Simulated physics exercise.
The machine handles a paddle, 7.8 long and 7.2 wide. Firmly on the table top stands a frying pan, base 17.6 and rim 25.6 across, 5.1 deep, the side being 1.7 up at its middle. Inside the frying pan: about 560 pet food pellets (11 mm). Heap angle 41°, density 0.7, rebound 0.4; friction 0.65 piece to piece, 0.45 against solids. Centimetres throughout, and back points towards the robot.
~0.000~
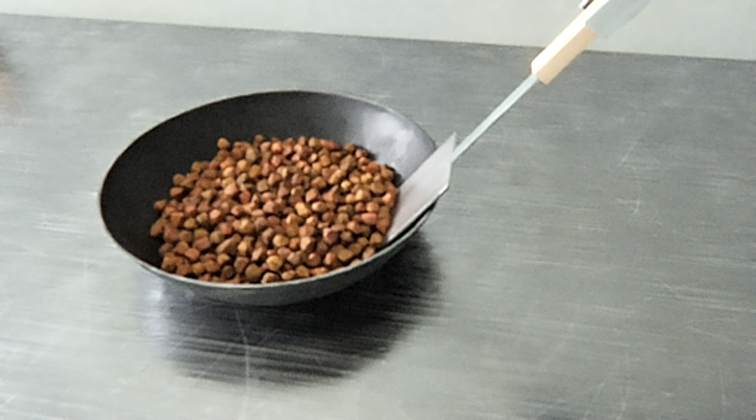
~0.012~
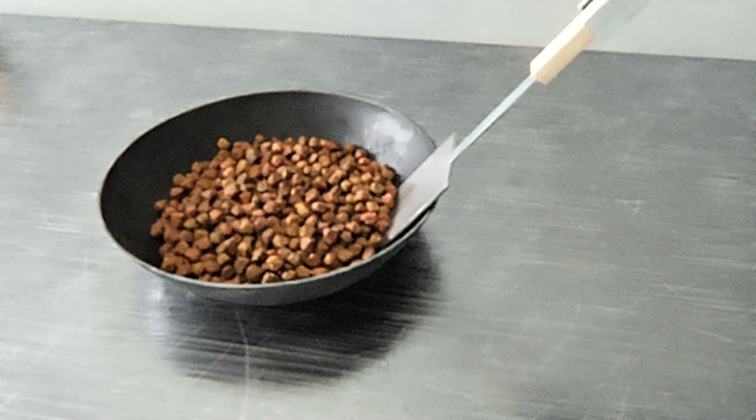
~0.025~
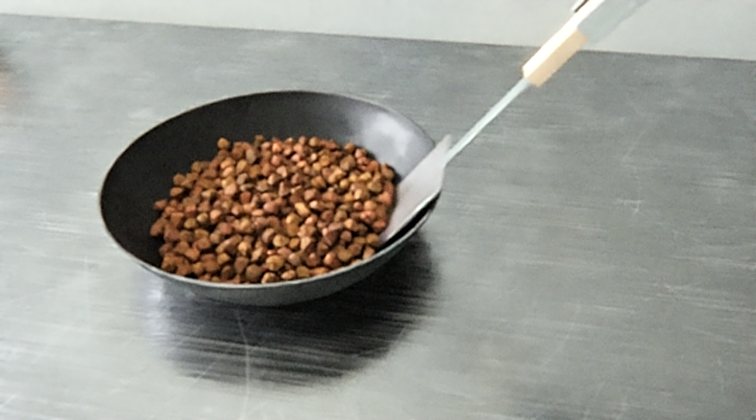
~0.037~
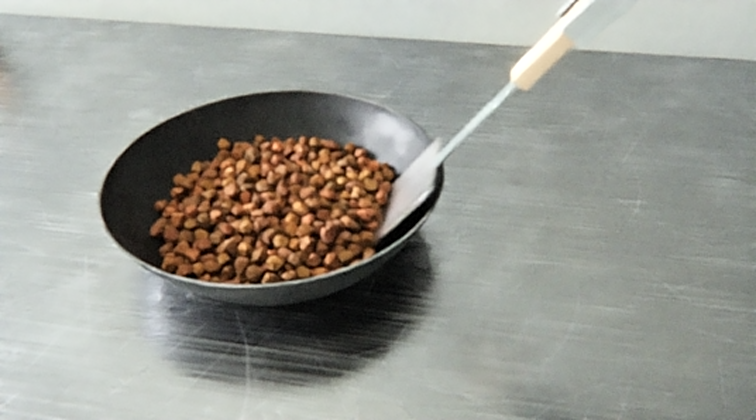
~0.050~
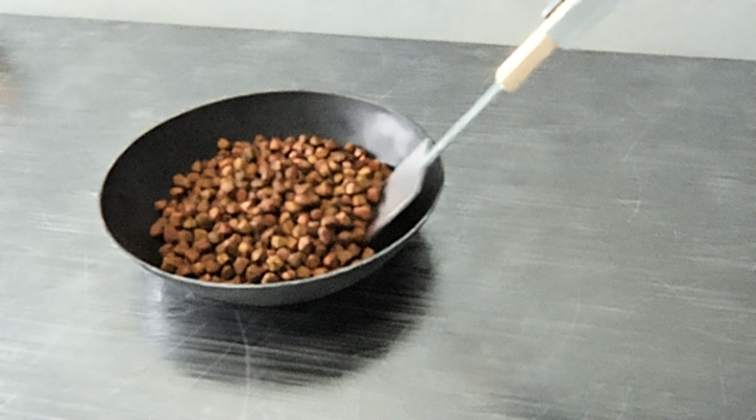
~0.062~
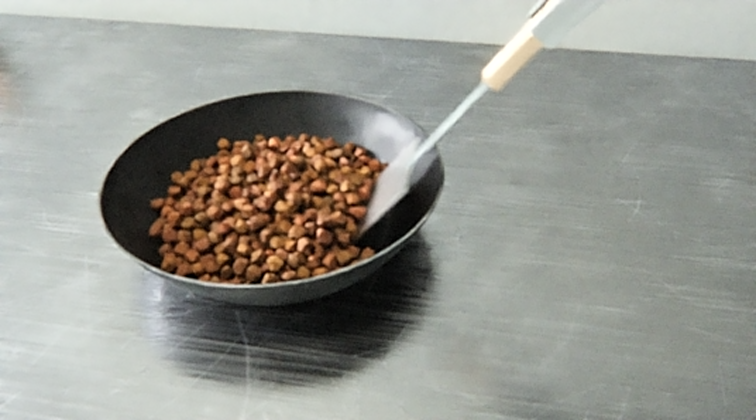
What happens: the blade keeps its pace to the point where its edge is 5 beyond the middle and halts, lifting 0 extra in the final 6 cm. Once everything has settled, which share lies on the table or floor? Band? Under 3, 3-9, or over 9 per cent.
Under 3 per cent.
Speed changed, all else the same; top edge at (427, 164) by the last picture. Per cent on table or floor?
Expect about 0 per cent there.
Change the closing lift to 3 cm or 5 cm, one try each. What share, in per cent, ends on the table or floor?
Close to 0 and 5 percent respectively.
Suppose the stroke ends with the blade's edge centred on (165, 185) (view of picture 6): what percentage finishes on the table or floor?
Roughly 30 per cent.
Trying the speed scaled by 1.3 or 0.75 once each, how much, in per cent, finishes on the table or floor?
Around 0 per cent and around 0 per cent.
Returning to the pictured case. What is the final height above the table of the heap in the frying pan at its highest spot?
6.5 cm.
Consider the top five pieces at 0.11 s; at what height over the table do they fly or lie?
About 5 cm.
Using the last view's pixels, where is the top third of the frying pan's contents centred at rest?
(182, 173).
By 0.11 s, sloping 54°, highest piece 5 above the table; 565 in the frying pan.
By 0.17 s, sloping 54°, highest piece 6 above the table; 565 in the frying pan.
By 0.39 s, sloping 54°, highest piece 6 above the table; 558 in the frying pan, 7 on the table or floor.
By 1.44 s, sloping 54°, highest piece 6 above the table; 558 in the frying pan, 7 on the table or floor.
Final count, 558 in the frying pan, 7 on the table or floor. That is 1 % on the table or floor.
